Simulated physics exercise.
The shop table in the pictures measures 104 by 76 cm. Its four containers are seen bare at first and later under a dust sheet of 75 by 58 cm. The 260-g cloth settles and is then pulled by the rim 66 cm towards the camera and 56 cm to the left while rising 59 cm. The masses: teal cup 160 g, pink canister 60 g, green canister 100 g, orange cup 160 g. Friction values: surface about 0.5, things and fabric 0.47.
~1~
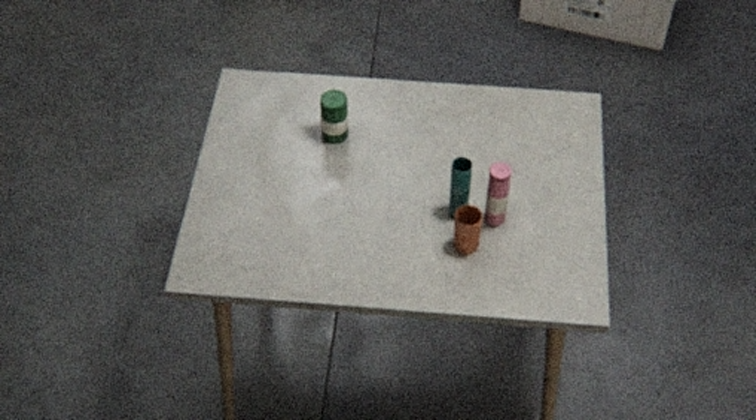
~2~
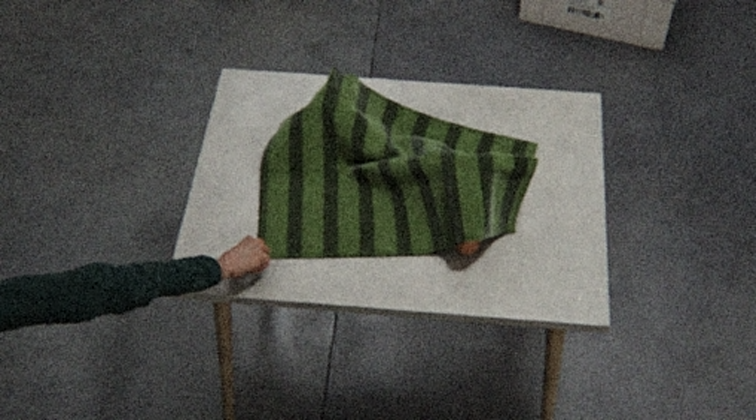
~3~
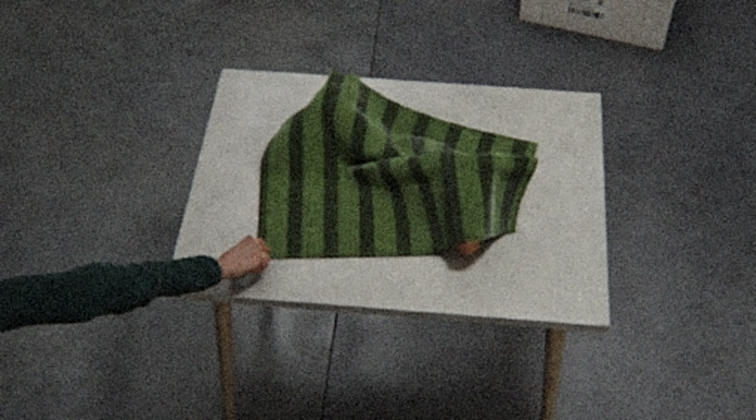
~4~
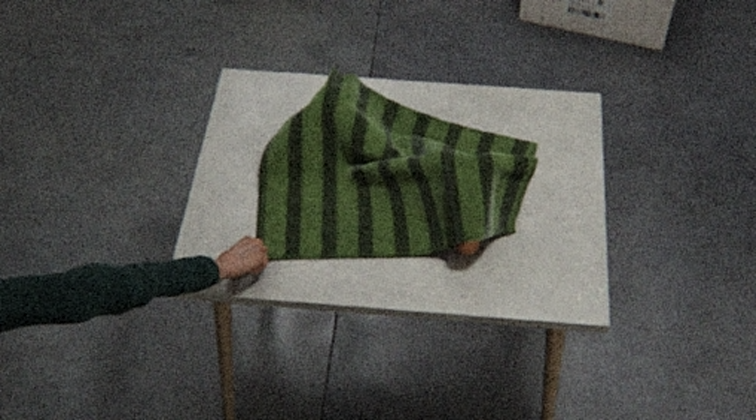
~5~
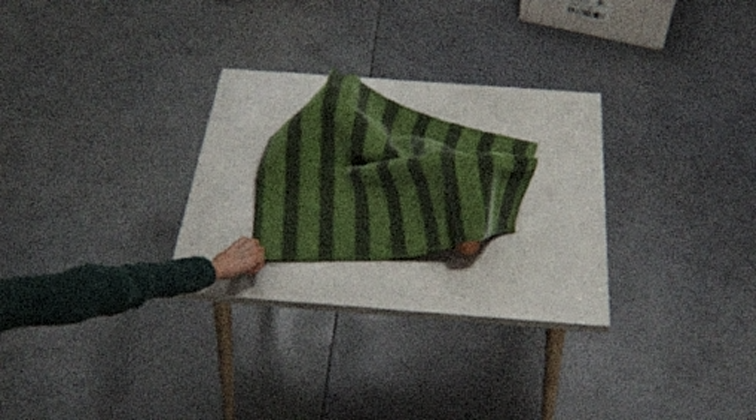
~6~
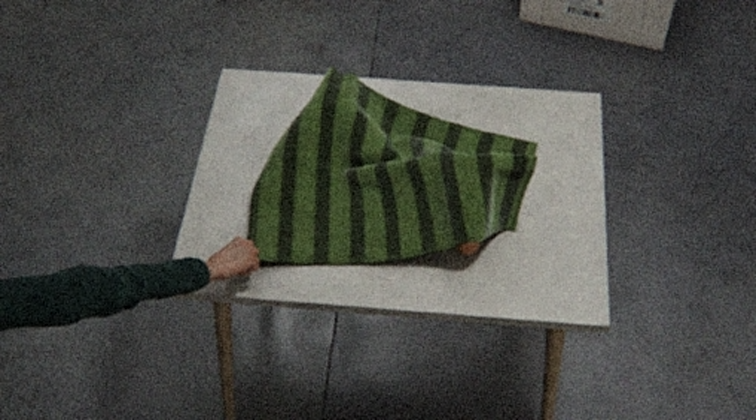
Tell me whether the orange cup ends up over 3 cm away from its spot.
Roughly in place.
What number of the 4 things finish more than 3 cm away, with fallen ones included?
3 in all.
Next, middle of the dust sheet at (334, 225); pink canister on its side, 11 cm off its start, teal cup on its side, 11 cm off its start, green canister on its side, 11 cm off its start.
Then, middle of the dust sheet at (176, 316); green canister on its side, 13 cm off its start, teal cup on its side, 11 cm off its start, pink canister on its side, 11 cm off its start.
After that, middle of the dust sheet at a place out of view; green canister on its side, 19 cm off its start at (263, 121), teal cup on its side, 11 cm off its start at (417, 219), pink canister on its side, 11 cm off its start at (452, 222).
Later, middle of the dust sheet at a place out of view; green canister on its side, 24 cm off its start, teal cup on its side, 11 cm off its start, pink canister on its side, 11 cm off its start.
At the end, middle of the dust sheet at a place out of view; orange cup 0 cm off its start at (469, 215), green canister on its side, 29 cm off its start at (232, 101), teal cup on its side, 11 cm off its start at (417, 219), pink canister on its side, 11 cm off its start at (452, 222).
